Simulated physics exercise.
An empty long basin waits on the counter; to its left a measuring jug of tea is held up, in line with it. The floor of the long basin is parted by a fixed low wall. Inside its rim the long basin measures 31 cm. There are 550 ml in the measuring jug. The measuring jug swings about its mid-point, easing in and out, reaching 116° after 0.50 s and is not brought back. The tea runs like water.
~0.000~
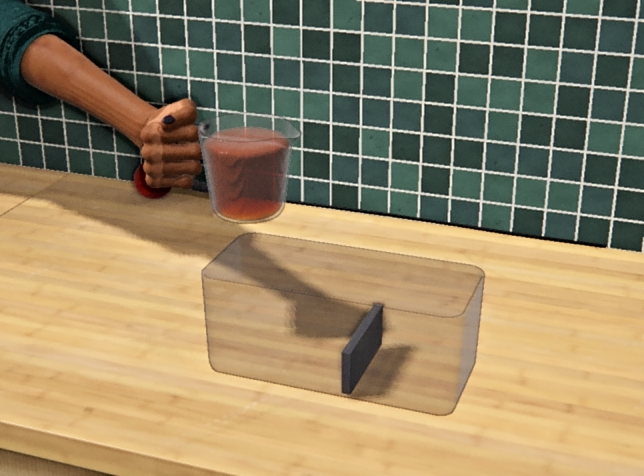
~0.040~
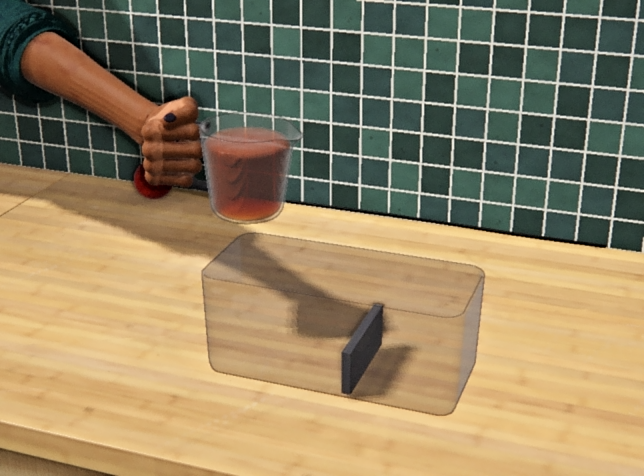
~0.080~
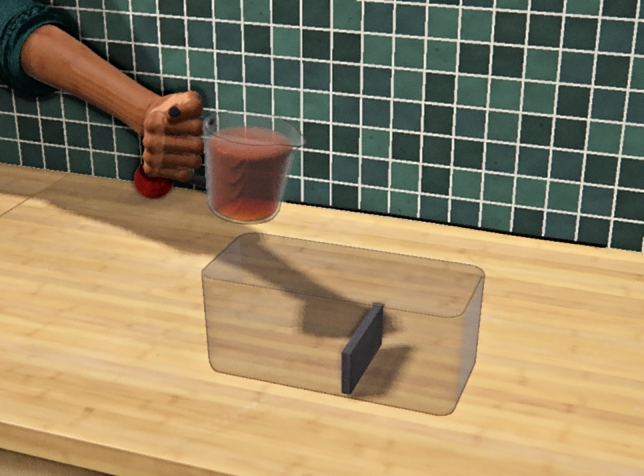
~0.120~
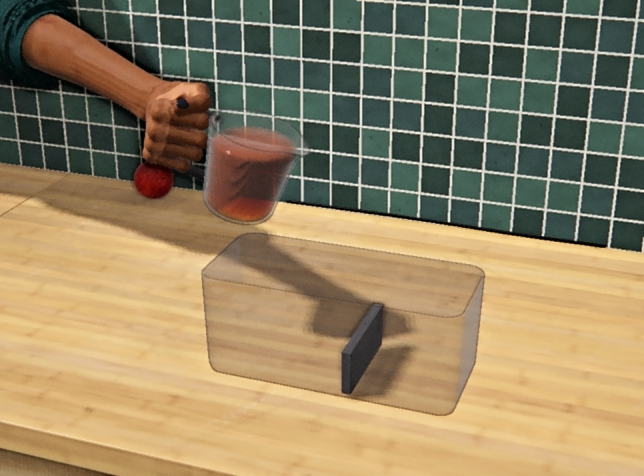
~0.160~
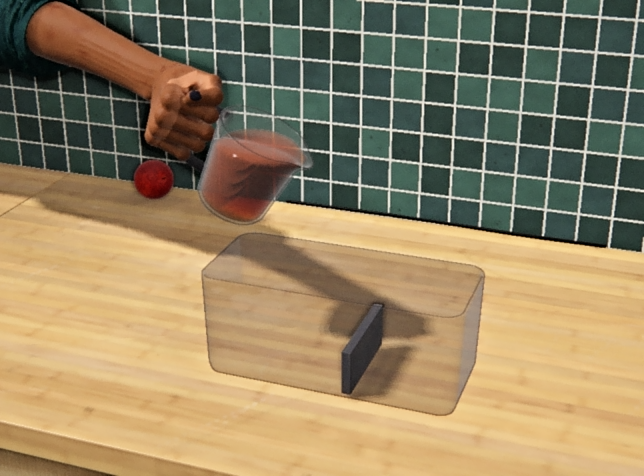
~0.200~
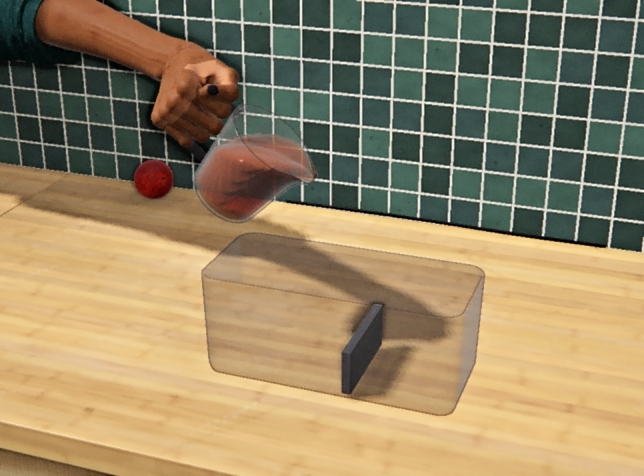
At first, a hand holds a clear jug of reddish liquid nearly upright above the left part of an empty, see-through basin on a wooden counter. The hand then tilts the jug rightward, slowly and then further, until the liquid slants up to its lip, while a red ball behind comes into fuller view.
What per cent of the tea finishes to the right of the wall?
The far part has some 9 per cent.
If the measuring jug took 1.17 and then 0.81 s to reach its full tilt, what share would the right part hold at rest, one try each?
In turn about 20 and 15 per cent.
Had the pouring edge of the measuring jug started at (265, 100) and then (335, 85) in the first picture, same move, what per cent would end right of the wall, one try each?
In turn about 5 and 55 per cent.
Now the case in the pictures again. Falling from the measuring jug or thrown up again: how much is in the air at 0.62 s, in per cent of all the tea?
About 6 per cent.
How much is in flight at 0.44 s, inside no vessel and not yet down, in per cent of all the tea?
Near 22 in a hundred.
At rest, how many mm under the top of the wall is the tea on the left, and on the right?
Some 34 mm on the left and 54 mm on the right.
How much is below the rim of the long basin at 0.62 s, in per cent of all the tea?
About 92 per cent.
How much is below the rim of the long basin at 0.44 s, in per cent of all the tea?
Near 46 in a hundred.
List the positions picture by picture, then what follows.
The first picture shows tilt 0°; pouring edge (300, 135); surface from (210, 134) to (290, 143); the long basin's rim runs from (221, 254) to (474, 294); the wall's top is at (363, 329).
The second picture shows tilt 2°; pouring edge (302, 137); surface from (211, 133) to (291, 145).
The third picture shows tilt 7°; pouring edge (305, 143); surface from (213, 132) to (293, 147).
The fourth picture shows tilt 16°; pouring edge (309, 153); surface from (218, 131) to (297, 151).
The fifth picture shows tilt 27°; pouring edge (313, 166); surface from (219, 141) to (305, 158).
The sixth picture shows tilt 40°; pouring edge (314, 182); surface from (211, 154) to (306, 168); 2 per cent is over the edge.
By 0.44 s the tilt is 112° and 32 per cent is still to pour, 41 is left of the wall and 4 right of it.
By 0.62 s the tilt is 116° and 2 per cent is still to pour, 87 is left of the wall and 5 right of it.
By 0.80 s the tilt is 116° and 0 per cent is still to pour, 89 is left of the wall and 8 right of it.
By 1.00 s the tilt is 116° and 0 per cent is still to pour, 89 is left of the wall and 9 right of it.
At rest 89 per cent lies left of the wall, 9 right of it and 2 outside.
